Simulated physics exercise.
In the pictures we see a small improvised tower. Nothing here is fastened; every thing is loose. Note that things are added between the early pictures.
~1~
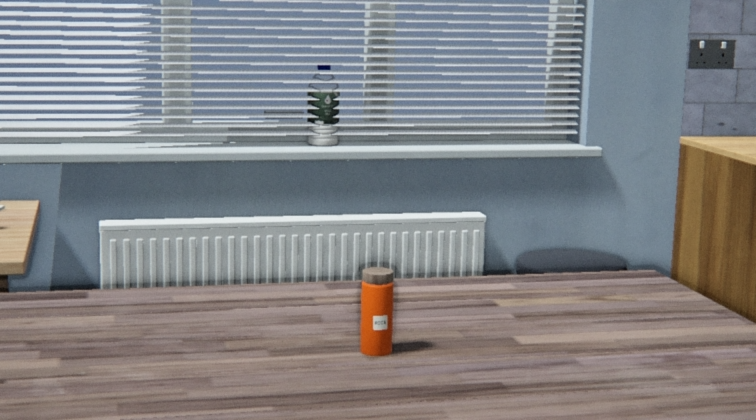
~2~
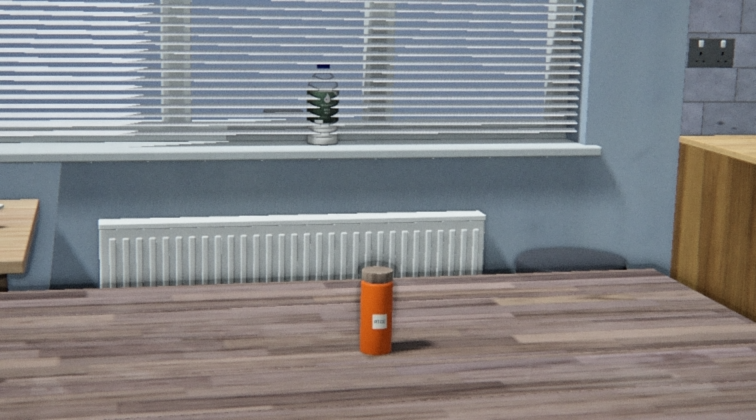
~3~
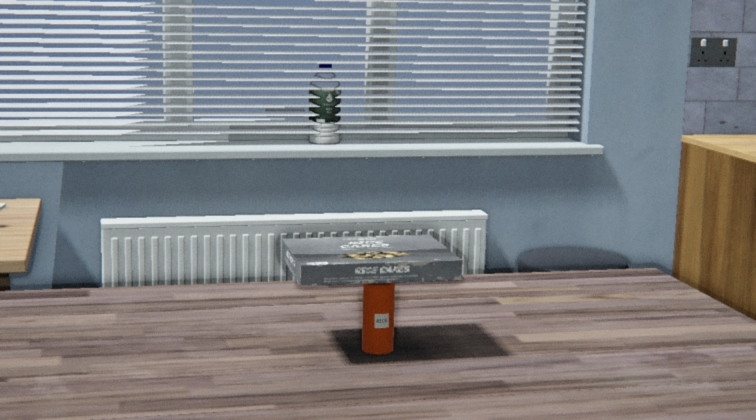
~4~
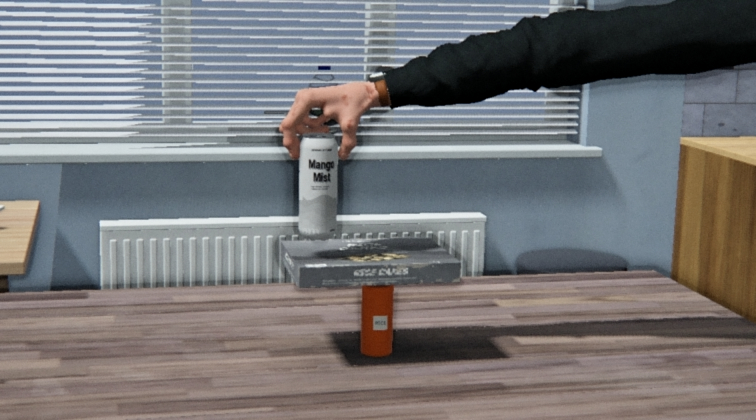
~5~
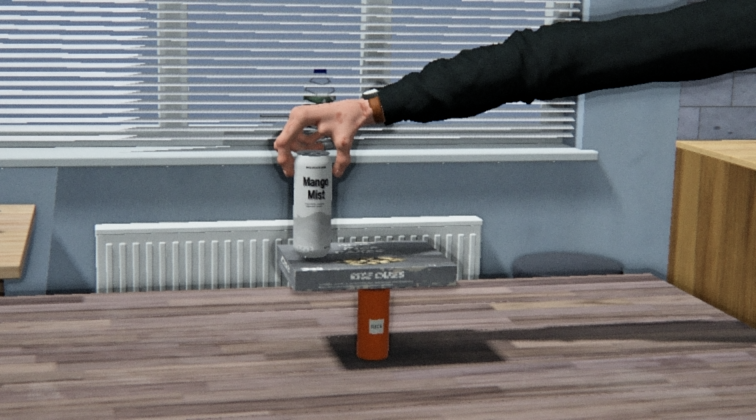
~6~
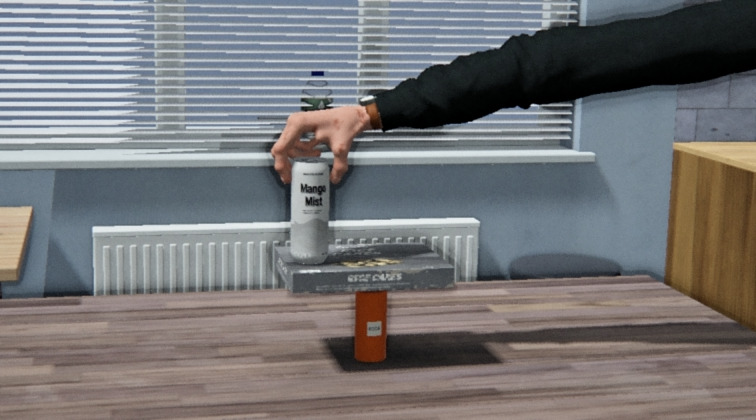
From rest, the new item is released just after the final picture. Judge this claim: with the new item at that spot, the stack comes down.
I'd say it doesn't stand firm, sadly.
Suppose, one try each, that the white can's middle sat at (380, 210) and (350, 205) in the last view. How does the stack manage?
The first time it stays in place, but the second time it tumbles down.
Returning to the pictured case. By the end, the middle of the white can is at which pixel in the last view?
Near (225, 359).
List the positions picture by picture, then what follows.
In the first frame, the last thing is not in view yet.
In the second frame, the last thing is not in view yet.
In the third frame, the last thing is not in view yet; grey packet (369, 259).
In the fourth frame, coming down; white can (318, 187); grey packet (368, 261).
In the fifth frame, coming down; white can (313, 204); grey packet (364, 264).
In the sixth frame, in place under the hand; white can (310, 211); grey packet (362, 267).
Then, 0.30 s after the last picture, white can now fallen; grey packet tipped 43° from how it was.
Then, 0.50 s after the last picture, grey packet tipped 66° from how it was.
Then, 0.80 s after the last picture, grey packet now fallen; orange shaker on its side.
At rest, fallen, grey packet, orange shaker and white can. Seen from the same camera at the end, white can near (225, 359). The stack gives way.
